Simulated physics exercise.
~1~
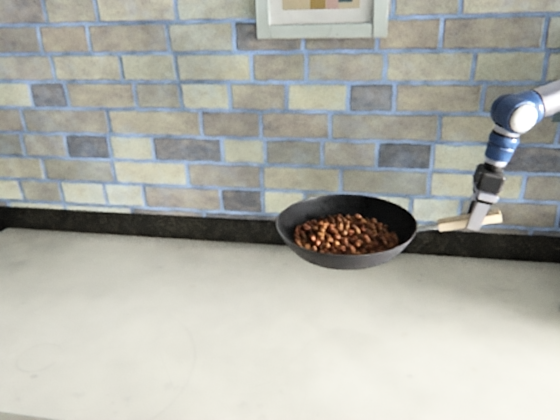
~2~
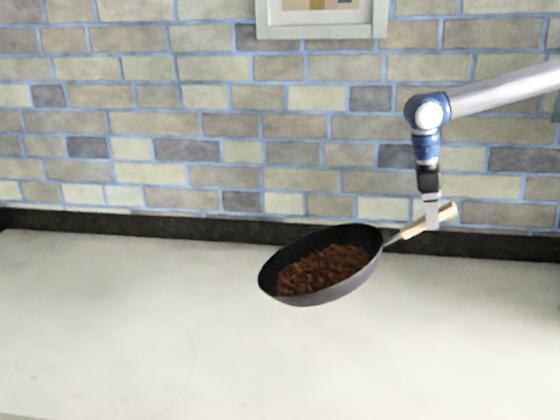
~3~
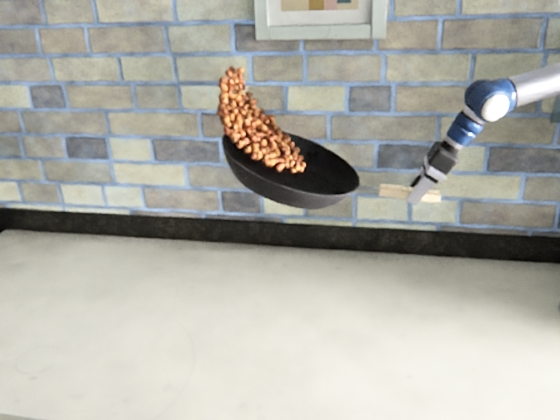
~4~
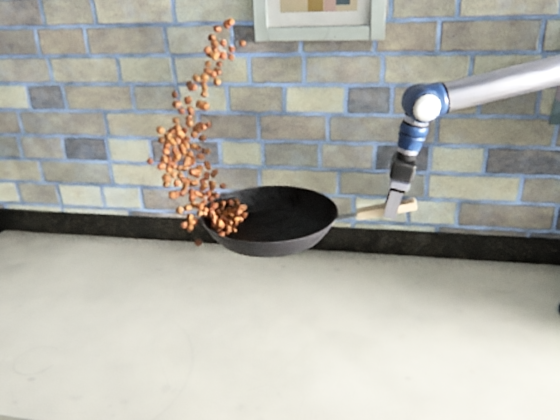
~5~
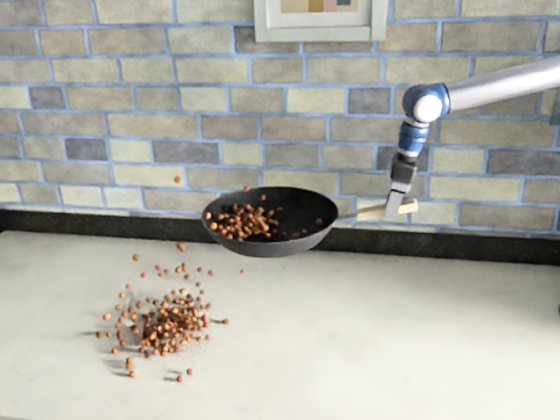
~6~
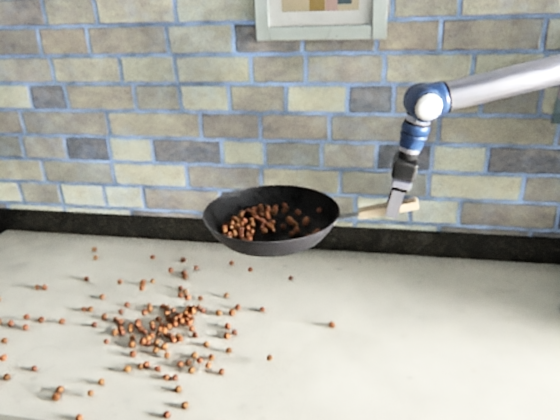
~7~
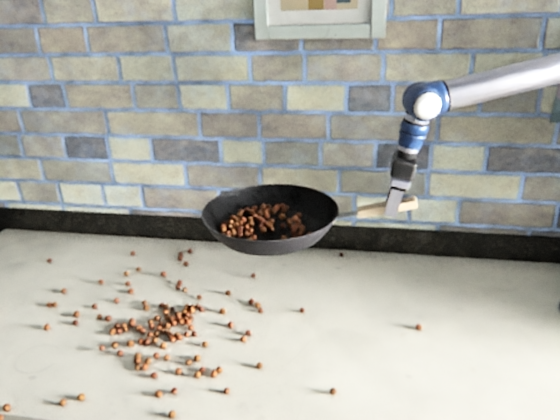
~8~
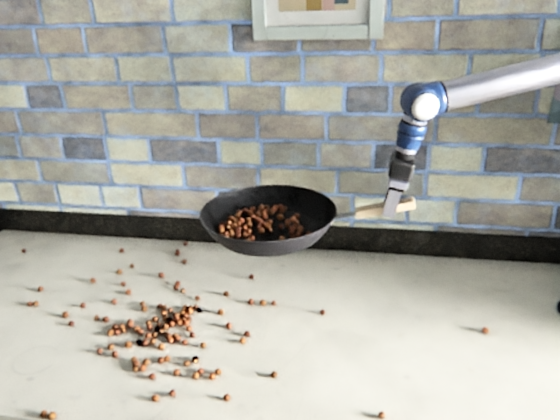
Against a brick wall, a robot arm tossing hazelnuts from a frying pan, many spilling and scattering across the pale counter below.
